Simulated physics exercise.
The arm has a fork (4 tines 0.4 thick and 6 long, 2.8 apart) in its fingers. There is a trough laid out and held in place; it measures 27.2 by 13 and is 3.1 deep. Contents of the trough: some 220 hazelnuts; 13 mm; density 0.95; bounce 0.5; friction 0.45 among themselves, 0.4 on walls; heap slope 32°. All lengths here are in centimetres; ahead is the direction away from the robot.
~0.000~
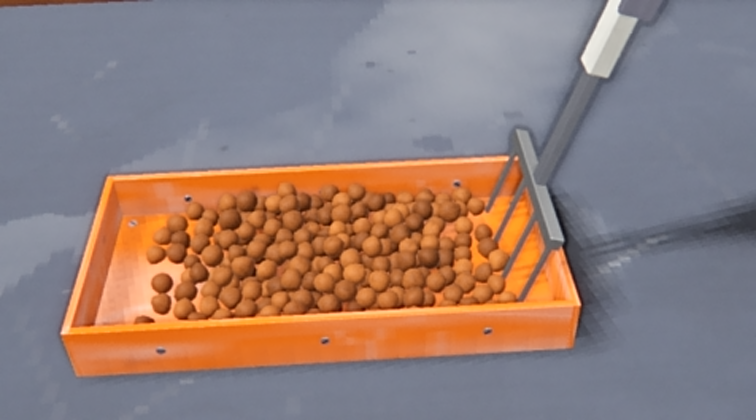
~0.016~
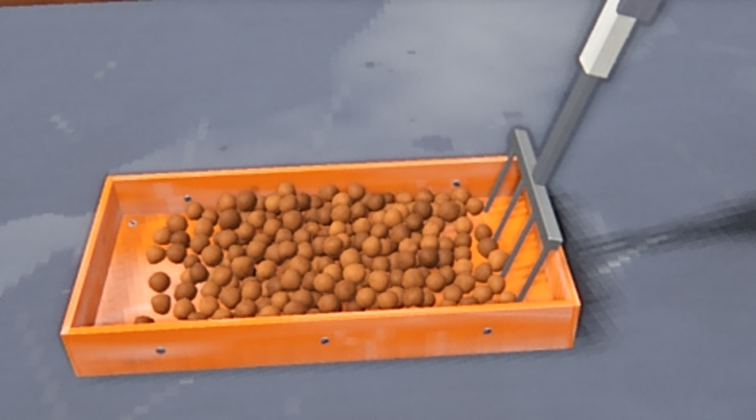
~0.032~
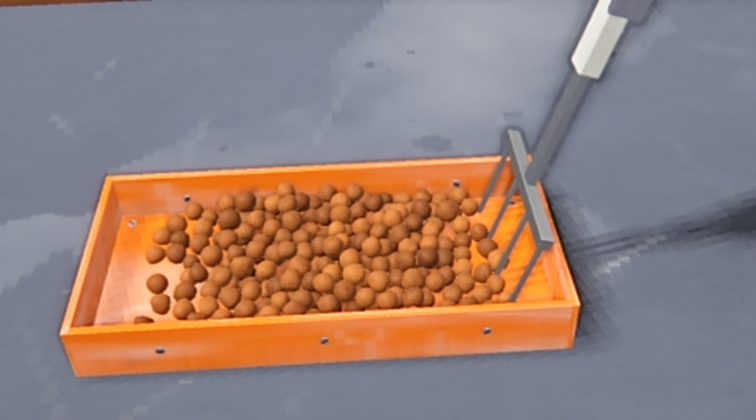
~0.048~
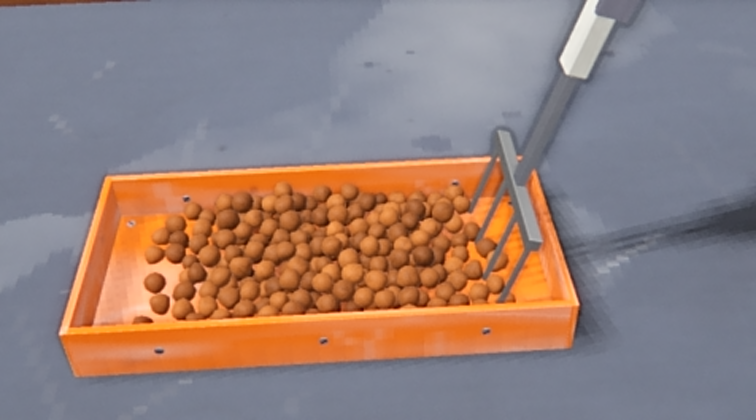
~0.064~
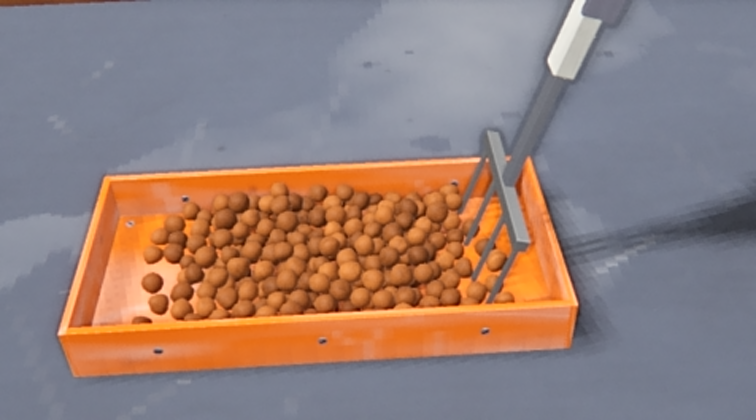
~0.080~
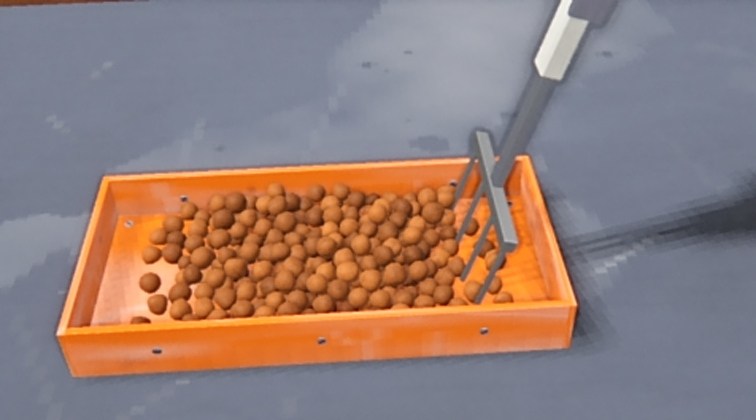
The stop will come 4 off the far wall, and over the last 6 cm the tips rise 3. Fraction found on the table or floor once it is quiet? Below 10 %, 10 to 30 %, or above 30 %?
Below 10 %.
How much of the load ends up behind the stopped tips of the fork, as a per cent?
Fraction behind tips: Near 75 in a hundred.
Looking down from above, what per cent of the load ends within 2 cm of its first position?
Near 20 % of the pieces.
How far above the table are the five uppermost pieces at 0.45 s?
I'd reckon roughly 5 centimetres up.
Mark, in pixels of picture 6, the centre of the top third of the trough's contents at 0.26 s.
The upper third is centred close to (293, 251).
By 0.26 s, sloping 73°, highest piece 4 above the table; 219 in the trough.
By 0.45 s, sloping 73°, highest piece 6 above the table; 219 in the trough.
By 0.74 s, sloping 73°, highest piece 3 above the table; 219 in the trough.
By 1.44 s, sloping 73°, highest piece 3 above the table; 219 in the trough.
Final count, 219 in the trough. That is 0 % on the table or floor.
